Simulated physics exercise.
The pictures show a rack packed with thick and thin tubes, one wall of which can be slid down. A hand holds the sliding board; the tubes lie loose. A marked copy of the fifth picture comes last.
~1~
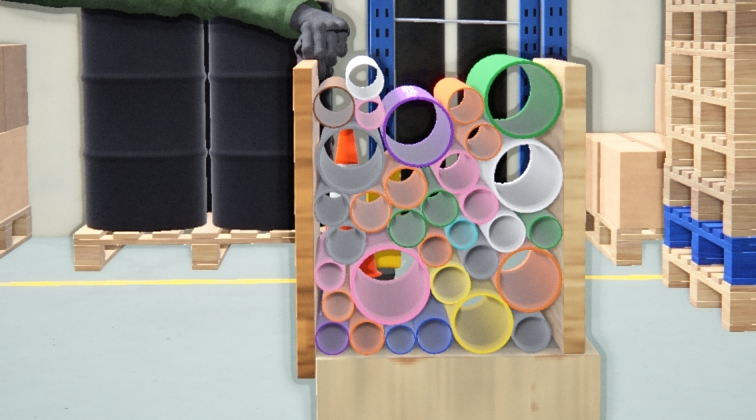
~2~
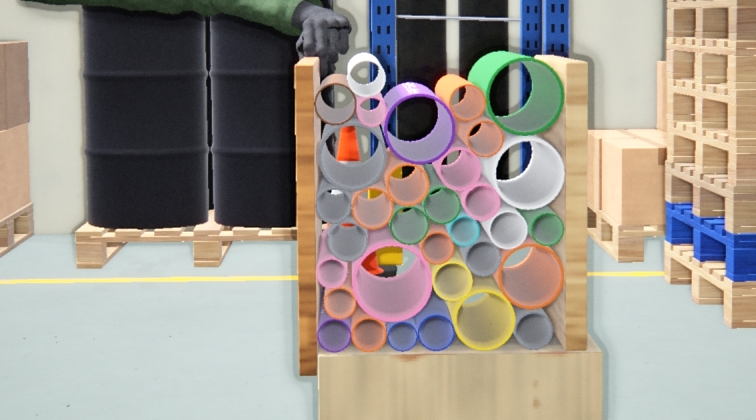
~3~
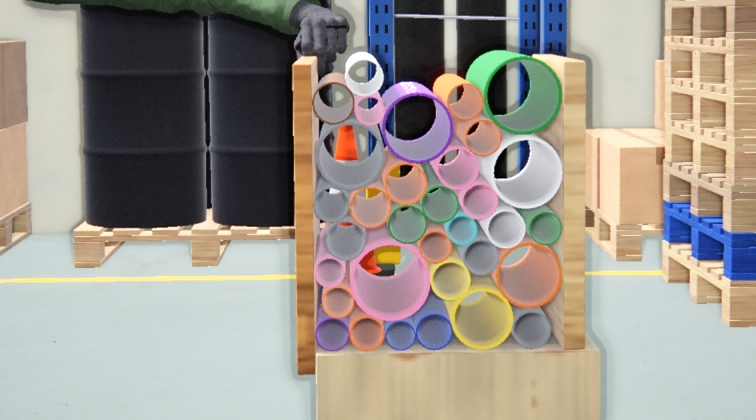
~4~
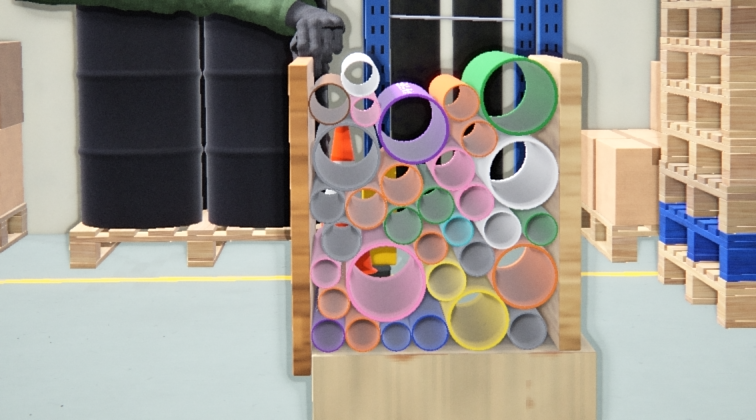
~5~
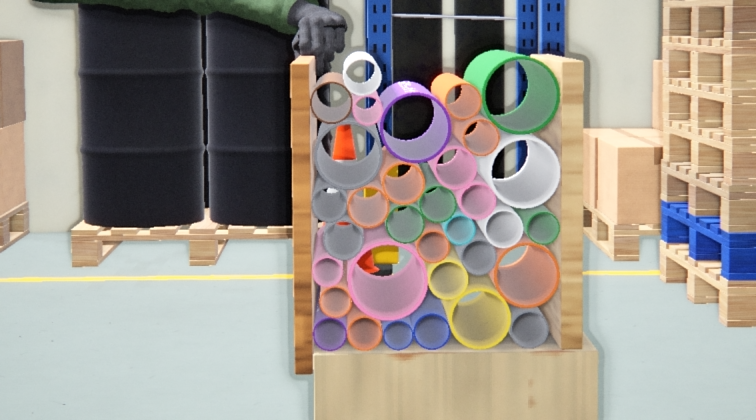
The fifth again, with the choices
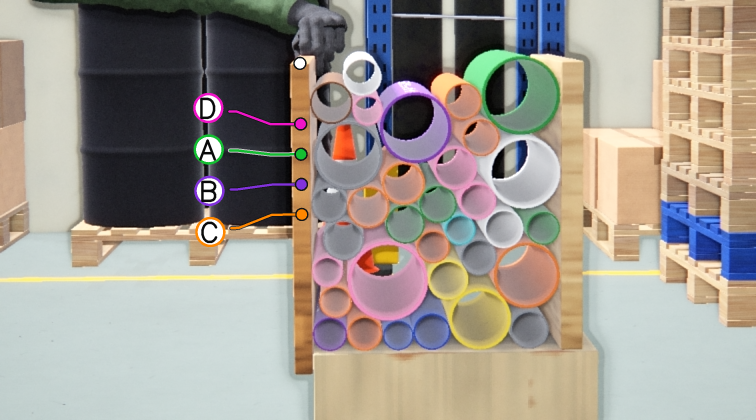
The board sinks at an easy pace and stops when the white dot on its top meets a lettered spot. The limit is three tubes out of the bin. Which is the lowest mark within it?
Lower it to C and no more.
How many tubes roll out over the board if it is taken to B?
It comes to two.
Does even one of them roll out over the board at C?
Yes, at C.
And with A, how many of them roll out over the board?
At A the number is two.
On the marked copy, A at (301, 154); B at (302, 184); C at (302, 215); D at (301, 124); the white dot at (300, 63).
Following C. Soon after the start, top of the board (310, 131).
Later, top of the board (311, 207).
In the end, top of the board (311, 214), two out over the board.
As for the rest, A two out over the board; B two out over the board; D none out over the board.
